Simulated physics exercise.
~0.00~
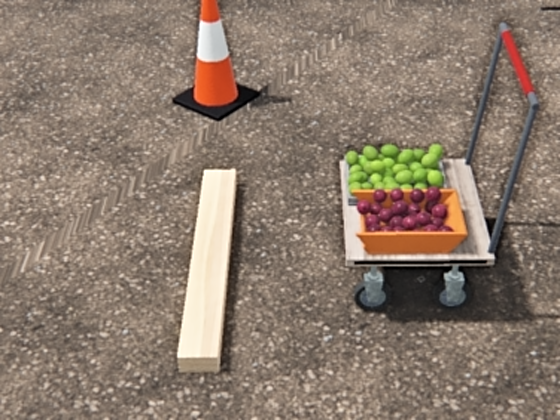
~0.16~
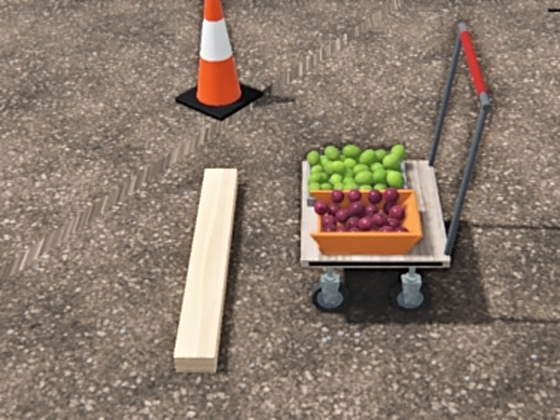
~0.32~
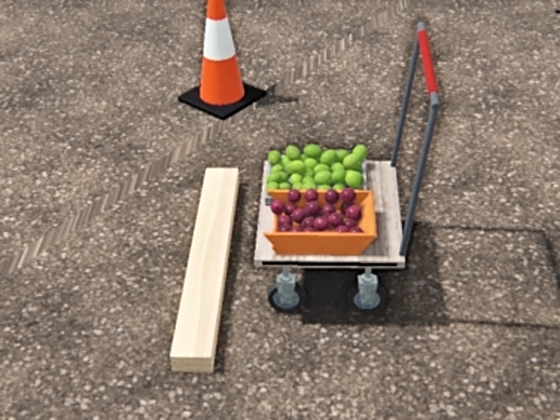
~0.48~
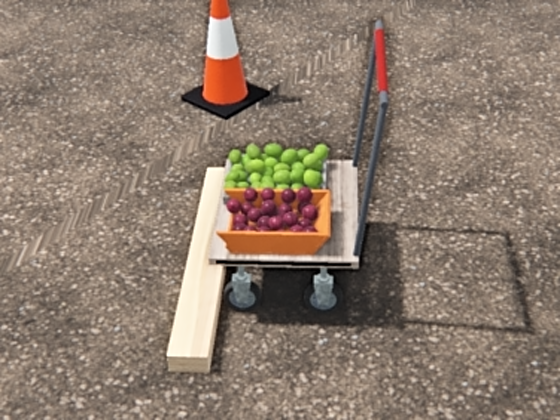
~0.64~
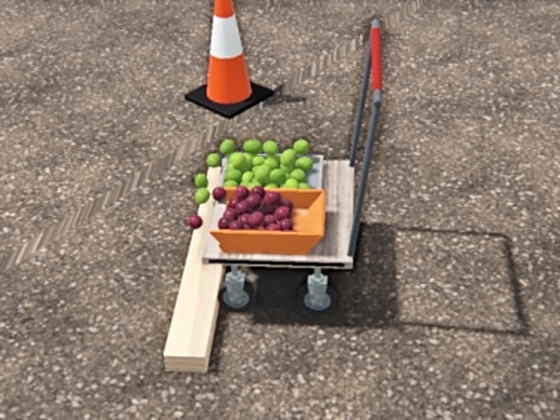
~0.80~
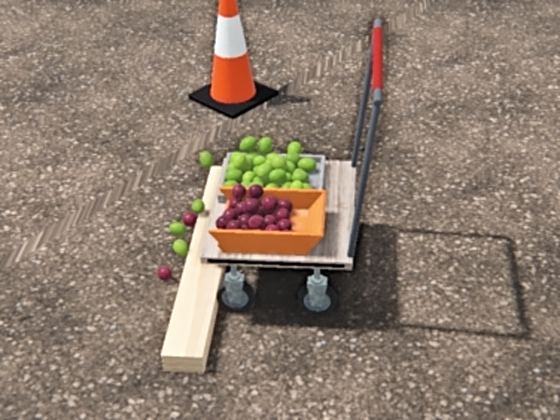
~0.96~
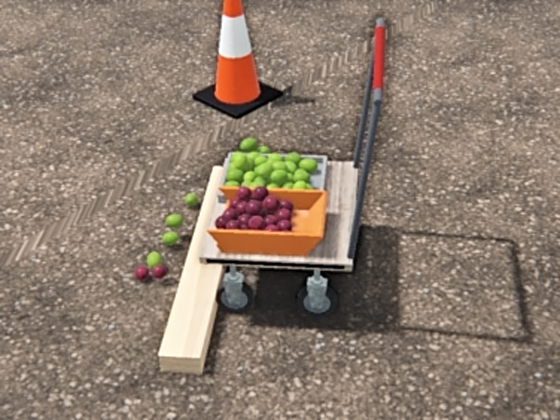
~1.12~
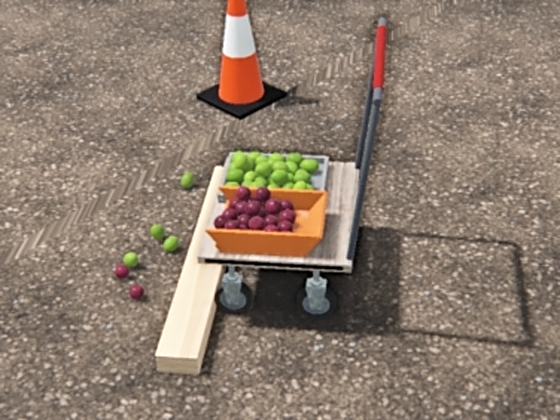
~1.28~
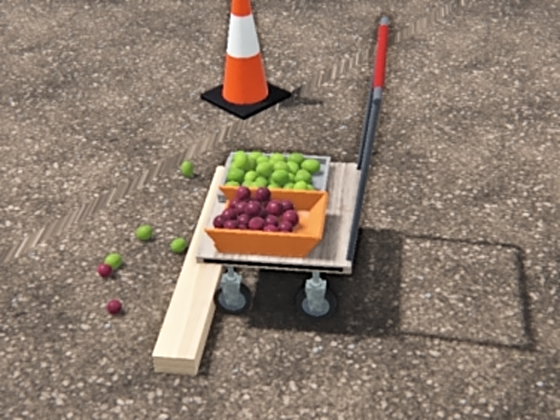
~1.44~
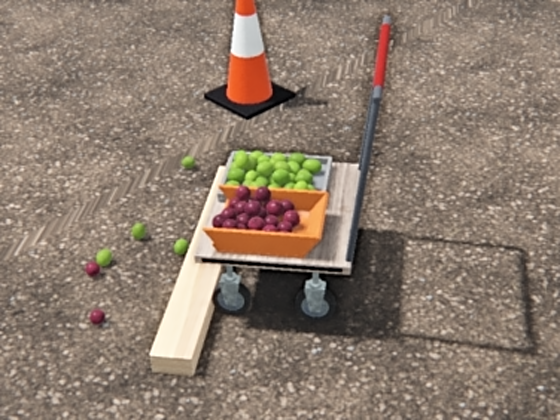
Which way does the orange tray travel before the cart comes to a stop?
The orange tray travels to the left, riding on the cart until it stops at the wooden beam.
